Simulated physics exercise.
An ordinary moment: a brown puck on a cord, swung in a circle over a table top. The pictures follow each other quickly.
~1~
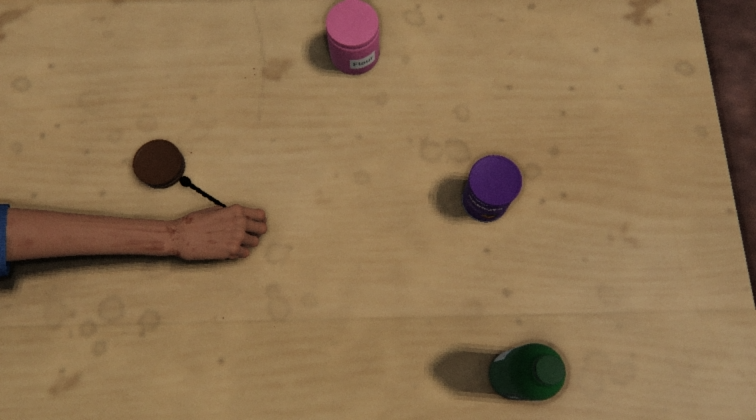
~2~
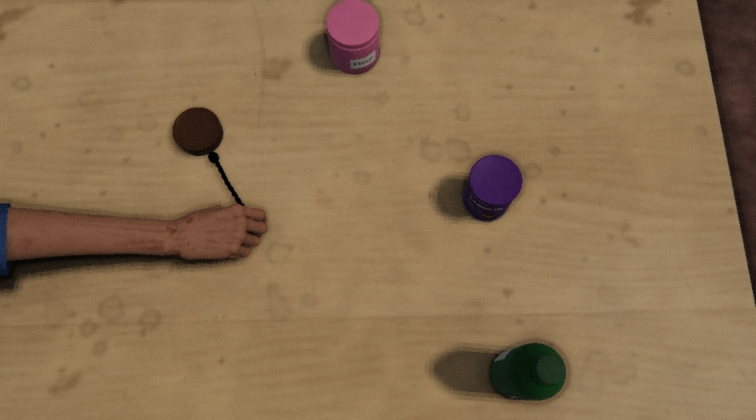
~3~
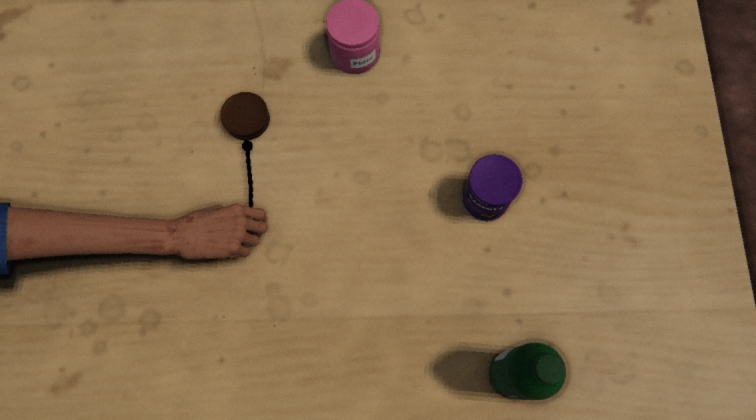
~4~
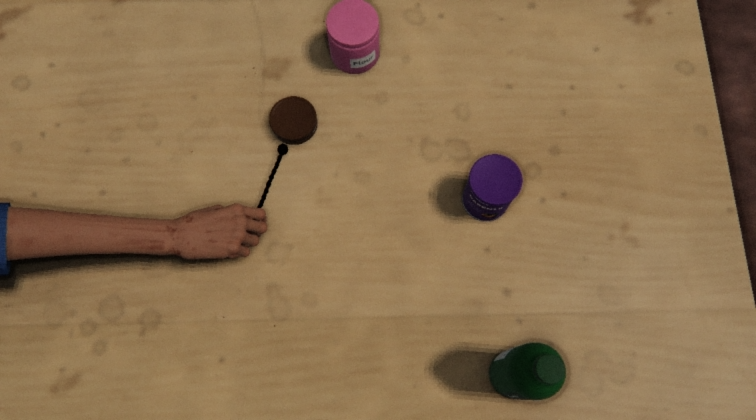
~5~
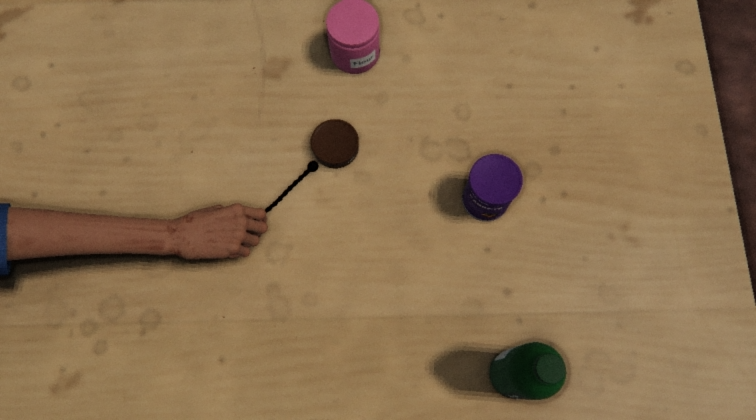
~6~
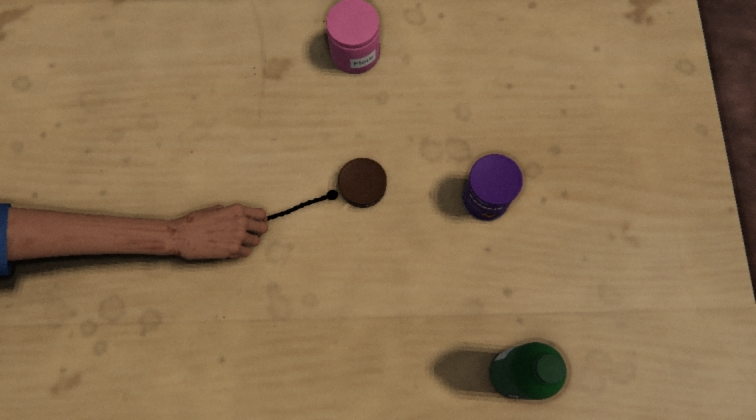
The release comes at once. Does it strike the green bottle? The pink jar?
The green bottle stays untouched. The pink jar remains clear.
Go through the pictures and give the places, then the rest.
In the first picture, brown puck (157, 161); green bottle (551, 370); pink jar (352, 22); purple tin (496, 180).
In the second picture, brown puck (196, 128).
In the third picture, brown puck (244, 113).
In the fourth picture, brown puck (293, 118).
In the fifth picture, brown puck (335, 141).
In the sixth picture, brown puck (362, 180); green bottle (551, 369); pink jar (353, 21); purple tin (496, 179); going round clockwise.
Then, 0.08 s past the final frame, puck near (383, 279).
Then, 0.20 s past the final frame, puck out of view.
When it is over, puck off the table. The green bottle remains clear and the pink jar escapes it.
